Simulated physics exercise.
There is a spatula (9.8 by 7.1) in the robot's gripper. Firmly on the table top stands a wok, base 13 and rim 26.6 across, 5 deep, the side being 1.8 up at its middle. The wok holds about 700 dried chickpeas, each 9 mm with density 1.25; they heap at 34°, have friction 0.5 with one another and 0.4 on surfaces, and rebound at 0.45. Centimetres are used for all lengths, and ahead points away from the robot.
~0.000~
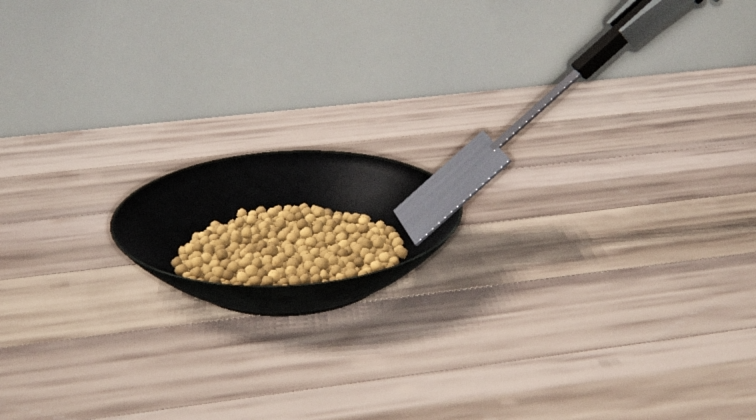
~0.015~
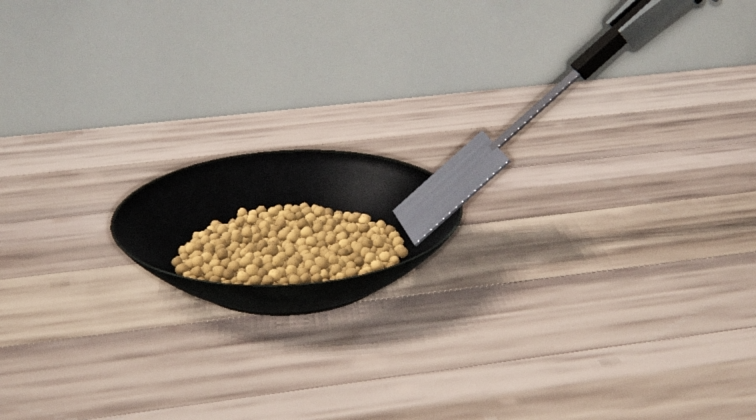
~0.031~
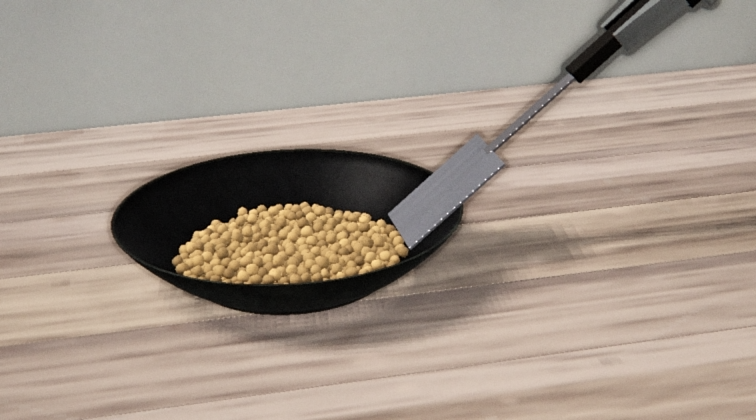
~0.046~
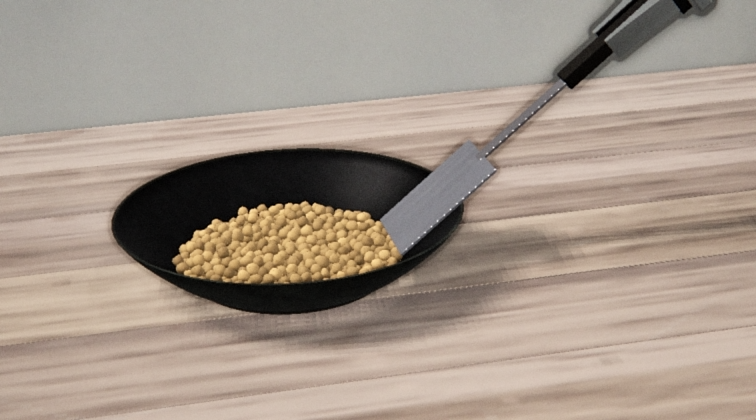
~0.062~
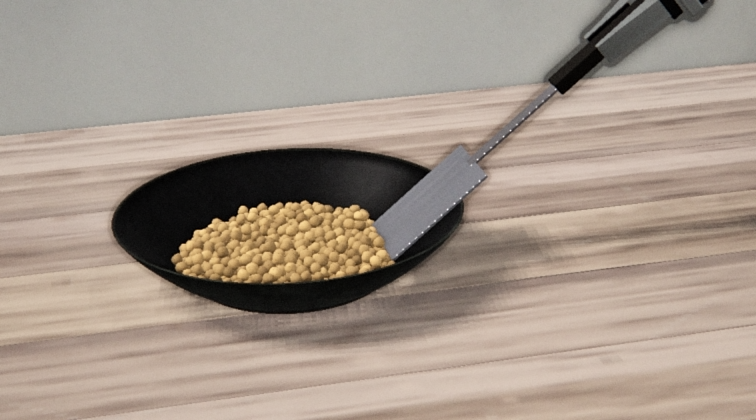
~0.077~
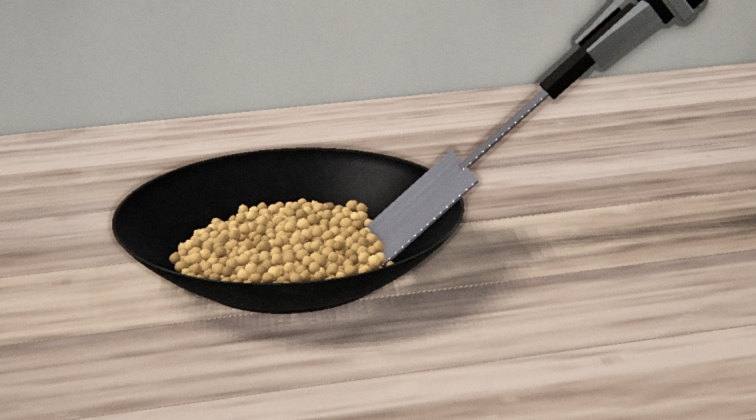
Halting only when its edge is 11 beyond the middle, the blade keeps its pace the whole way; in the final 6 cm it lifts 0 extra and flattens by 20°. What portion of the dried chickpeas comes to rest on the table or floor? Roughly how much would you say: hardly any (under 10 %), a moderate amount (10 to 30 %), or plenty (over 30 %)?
I'd say a moderate amount.
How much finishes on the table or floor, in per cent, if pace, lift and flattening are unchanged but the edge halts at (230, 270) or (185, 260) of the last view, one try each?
The two tries give near 0 and near 0 in a hundred.
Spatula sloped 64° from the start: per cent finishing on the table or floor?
Estimate: Approx. 25 %.
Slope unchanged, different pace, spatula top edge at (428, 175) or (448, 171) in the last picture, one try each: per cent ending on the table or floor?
Estimates: About 35 %, about 30 %.
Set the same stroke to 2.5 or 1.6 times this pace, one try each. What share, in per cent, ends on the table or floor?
Some 40 per cent, then some 30 per cent, on the table or floor.
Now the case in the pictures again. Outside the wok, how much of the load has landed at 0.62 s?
20 per cent.
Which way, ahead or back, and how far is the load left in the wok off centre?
Roughly 3.5 cm ahead.
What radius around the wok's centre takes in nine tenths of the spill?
Roughly 30 cm.
After 0.22 s, sloping 39°, highest piece 4 above the table; 704 in the wok.
After 0.35 s, sloping 33°, highest piece 6 above the table; 704 in the wok.
After 0.62 s, sloping 19°, highest piece 7 above the table; 570 in the wok, 127 on the table or floor, 7 on the blade or in flight.
After 1.67 s, sloping 19°, highest piece 6 above the table; 570 in the wok, 134 on the table or floor.
In the end, 570 in the wok, 134 on the table or floor. That is 19 % on the table or floor.
